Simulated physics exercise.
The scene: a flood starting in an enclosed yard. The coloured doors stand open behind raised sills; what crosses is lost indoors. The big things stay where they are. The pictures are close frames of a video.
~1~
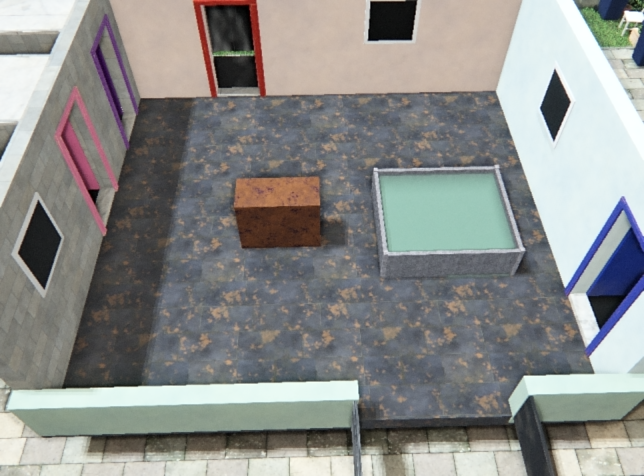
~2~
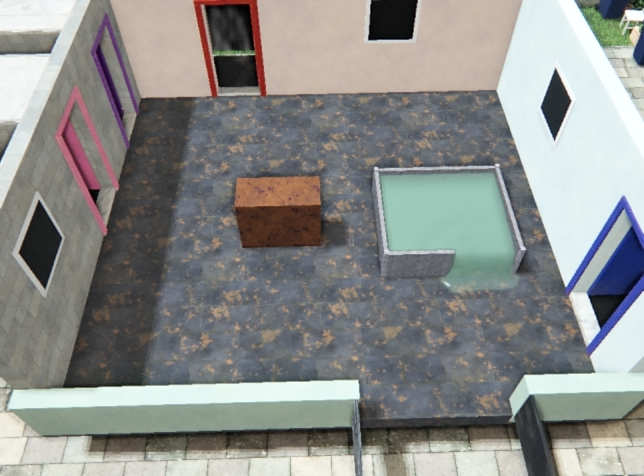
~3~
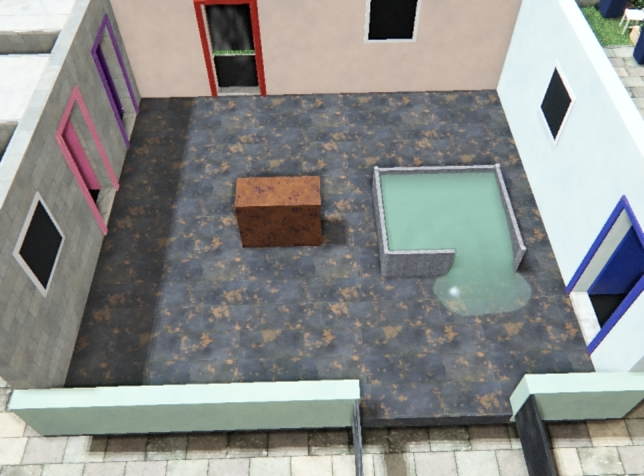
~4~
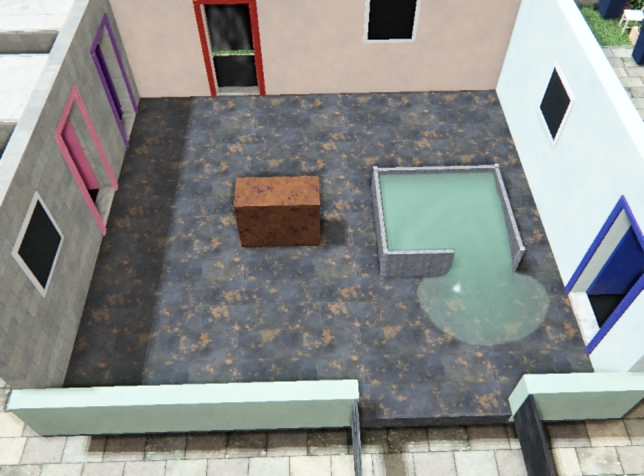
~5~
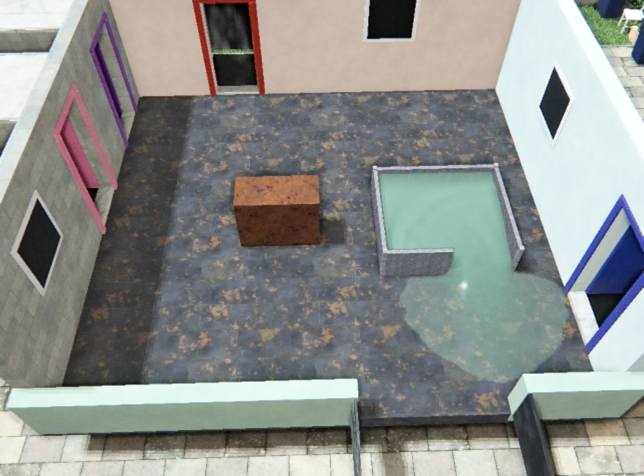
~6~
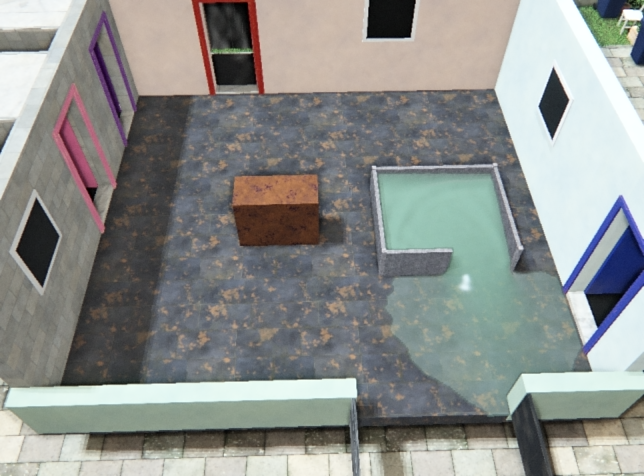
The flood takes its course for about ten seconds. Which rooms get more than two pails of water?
One by one: The purple door holds within the limit; the pink door holds within the limit; the red door holds within the limit; the blue door floods.
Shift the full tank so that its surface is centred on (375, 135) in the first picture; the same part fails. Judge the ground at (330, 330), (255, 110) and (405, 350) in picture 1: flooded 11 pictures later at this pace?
In turn: Wet, dry, flooded.
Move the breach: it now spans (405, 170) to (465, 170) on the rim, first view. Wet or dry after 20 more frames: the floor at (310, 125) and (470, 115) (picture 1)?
In turn: Wet, covered.
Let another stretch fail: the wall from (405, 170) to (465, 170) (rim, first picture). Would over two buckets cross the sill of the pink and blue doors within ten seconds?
My reading: Pink door takes less, blue door keeps below it.
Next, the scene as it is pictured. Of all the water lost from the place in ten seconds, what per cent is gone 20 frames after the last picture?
Close to 50 %.
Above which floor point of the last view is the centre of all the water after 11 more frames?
Near (463, 268).
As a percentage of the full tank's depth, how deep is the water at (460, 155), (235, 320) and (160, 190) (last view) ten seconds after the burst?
Roughly 2, 2 and 0 per cent, in turn.
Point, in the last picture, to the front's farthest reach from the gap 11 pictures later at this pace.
At about (321, 401).
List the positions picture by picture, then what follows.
In the first picture, the water tank at (444, 211) is whole and still.
In the second picture, the front is at (446, 281), out from the gap at (481, 265).
In the third picture, water pours out at (481, 265) and has run to (460, 310).
In the fourth picture, water pours out at (480, 266) and has run to (460, 335).
In the fifth picture, water pours out at (479, 265) and has run to (493, 376).
In the sixth picture, the front is at a hidden place, out from the gap at (478, 265).
A moment on, water covers 10 % of the floor; the purple door not reached, the pink door not reached, the red door not reached, the blue door wet at the sill, nothing in.
Next, water covers 10 % of the floor; the purple door not reached, the pink door not reached, the red door not reached, the blue door over two buckets in.
Then, water covers 15 % of the floor; the purple door not reached, the pink door not reached, the red door not reached, the blue door over two buckets in.
Later, water covers 25 % of the floor; the purple door not reached, the pink door not reached, the red door not reached, the blue door far over two buckets in.
In the end, water covers 40 % of the floor; the purple door not reached, the pink door not reached, the red door not reached, the blue door far over two buckets in.
